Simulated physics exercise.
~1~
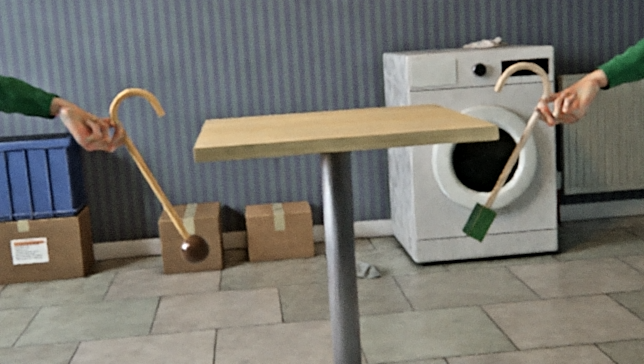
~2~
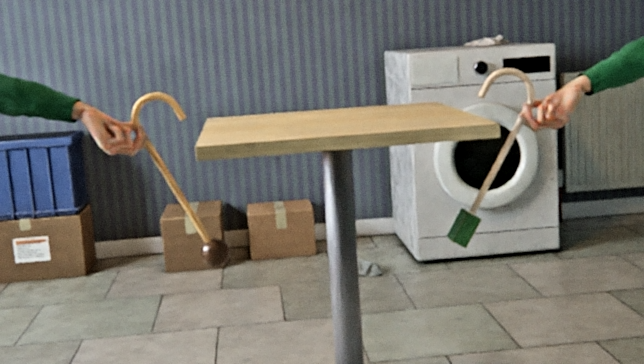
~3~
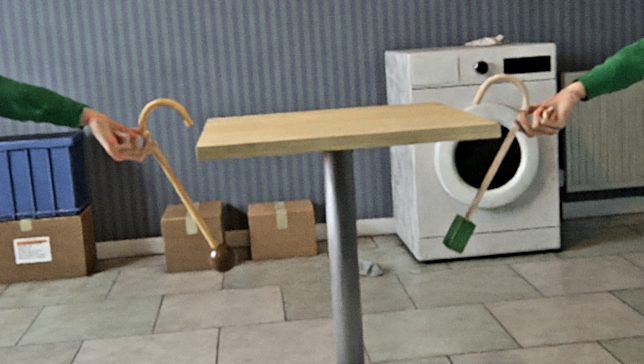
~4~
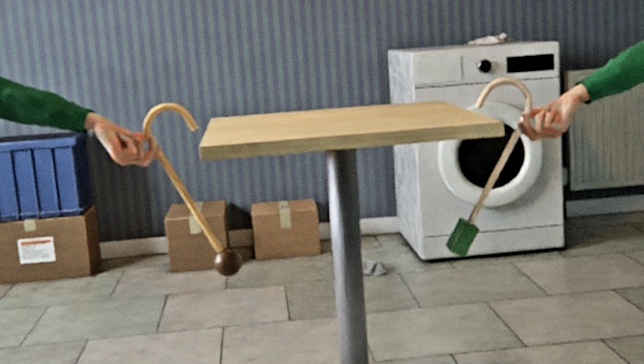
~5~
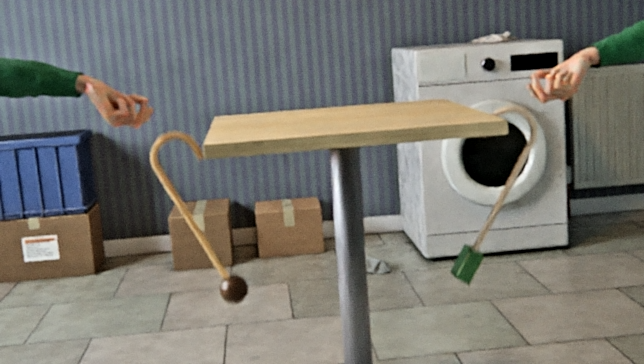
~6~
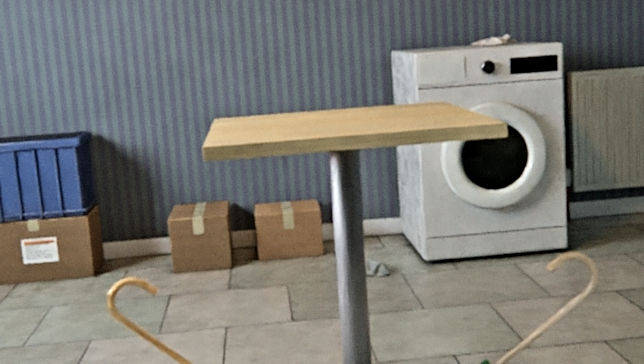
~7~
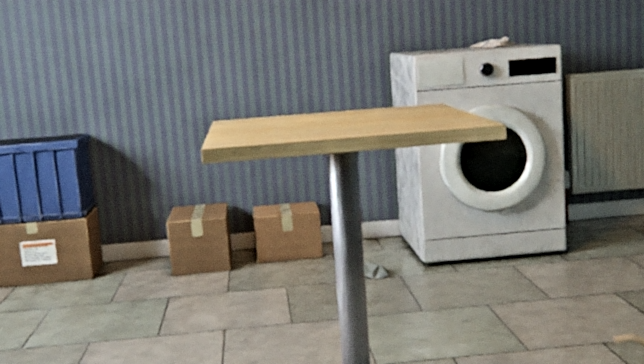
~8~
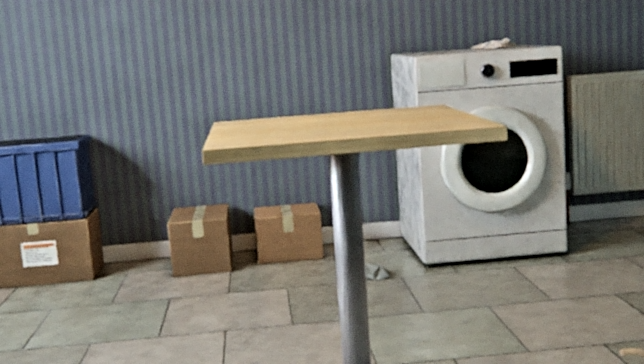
In the video, two hands bring a brown ladle and a green brush, both with curved handles, to opposite edges of a table and let go. Both objects slip off and fall, dropping out of view, leaving the tabletop empty.
